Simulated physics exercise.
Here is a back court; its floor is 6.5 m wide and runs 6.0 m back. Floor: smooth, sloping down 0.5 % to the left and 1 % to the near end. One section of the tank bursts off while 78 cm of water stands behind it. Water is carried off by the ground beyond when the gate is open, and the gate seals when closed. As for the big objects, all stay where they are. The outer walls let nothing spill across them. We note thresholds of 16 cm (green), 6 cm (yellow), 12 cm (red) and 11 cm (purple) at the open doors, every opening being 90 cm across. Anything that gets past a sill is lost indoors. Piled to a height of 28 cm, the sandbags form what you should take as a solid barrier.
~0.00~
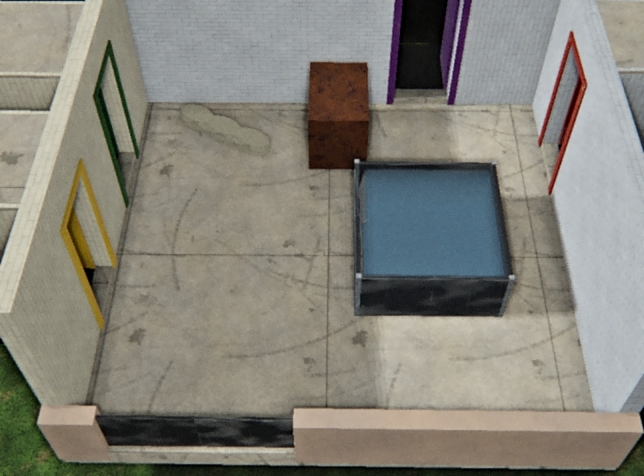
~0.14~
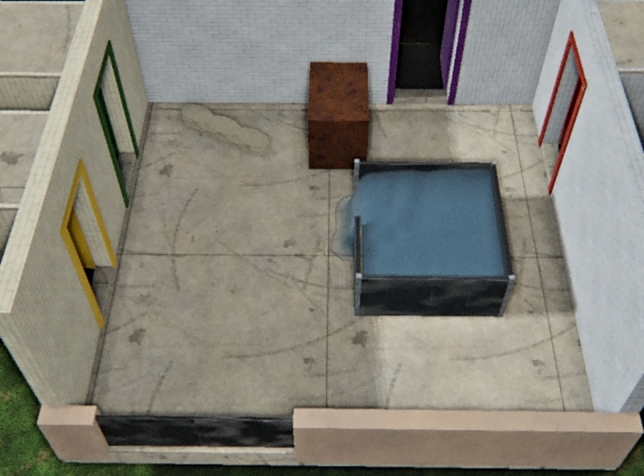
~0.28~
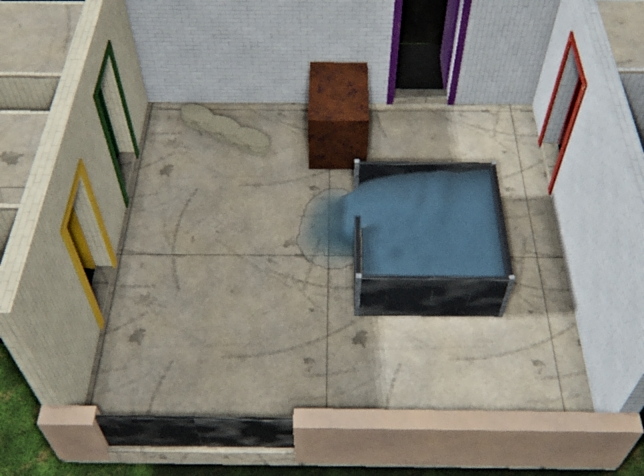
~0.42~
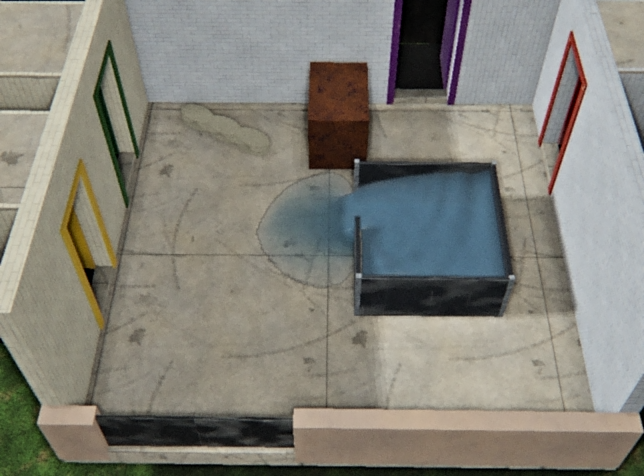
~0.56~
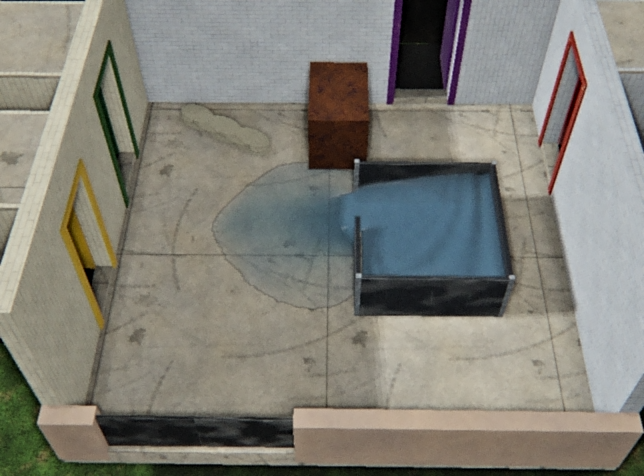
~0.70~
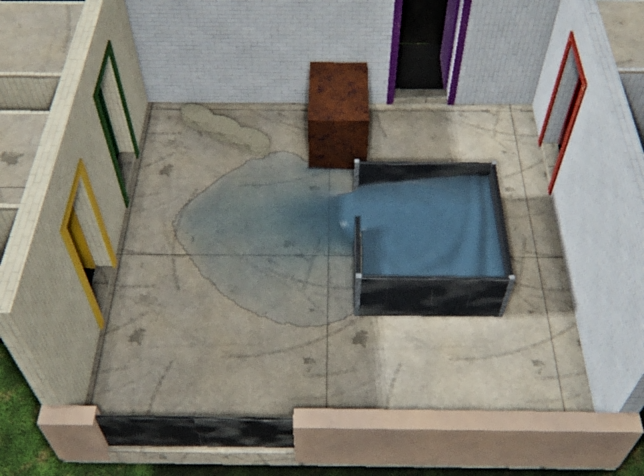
Walled concrete courtyard with a dark-sided tank of blue water pouring through its open left side and spreading leftward across the floor.
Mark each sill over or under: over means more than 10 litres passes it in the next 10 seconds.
Green door - over; yellow door - over; red door - under; purple door - under.
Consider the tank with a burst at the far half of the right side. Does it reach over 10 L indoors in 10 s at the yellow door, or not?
Note: Yellow door, beyond the mark.
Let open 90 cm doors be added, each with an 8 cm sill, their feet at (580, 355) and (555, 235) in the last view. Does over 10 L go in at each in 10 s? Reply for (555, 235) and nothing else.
That one comes out less than that.
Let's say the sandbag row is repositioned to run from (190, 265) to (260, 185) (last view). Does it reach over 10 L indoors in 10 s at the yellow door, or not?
Then, for the yellow door, it's higher.
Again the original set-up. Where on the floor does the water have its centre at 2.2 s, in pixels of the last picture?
The water's centre is around (315, 235).
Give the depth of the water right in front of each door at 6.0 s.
You'd get green at 13 cm, yellow at 13 cm, red at 0 cm, and purple at 2 cm.
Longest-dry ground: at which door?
It would be the red one.
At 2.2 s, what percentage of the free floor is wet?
45 %.
After 1.4 s water covers 35 % of the floor and is deepest (36 cm) near (341, 220); green door 26 cm at the sill, 4 L in, yellow door 12 cm at the sill, 3 L in, red door not reached, purple door not reached.
After 2.2 s water covers 45 % of the floor and is deepest (40 cm) near (148, 109); green door 31 cm at the sill, 43 L in, yellow door 21 cm at the sill, 56 L in, red door not reached, purple door not reached.
After 3.5 s water covers 50 % of the floor and is deepest (28 cm) near (148, 109); green door 20 cm at the sill, 99 L in, yellow door 15 cm at the sill, 132 L in, red door not reached, purple door 1 cm at the sill, 0 L in.
After 6.0 s water covers 75 % of the floor and is deepest (20 cm) near (91, 381); green door 13 cm at the sill, 114 L in, yellow door 13 cm at the sill, 196 L in, red door not reached, purple door 2 cm at the sill, 0 L in.
After 10.0 s water covers 90 % of the floor and is deepest (17 cm) near (80, 433); green door 7 cm at the sill, 114 L in, yellow door 9 cm at the sill, 256 L in, red door 4 cm at the sill, 0 L in, purple door 1 cm at the sill, 0 L in.
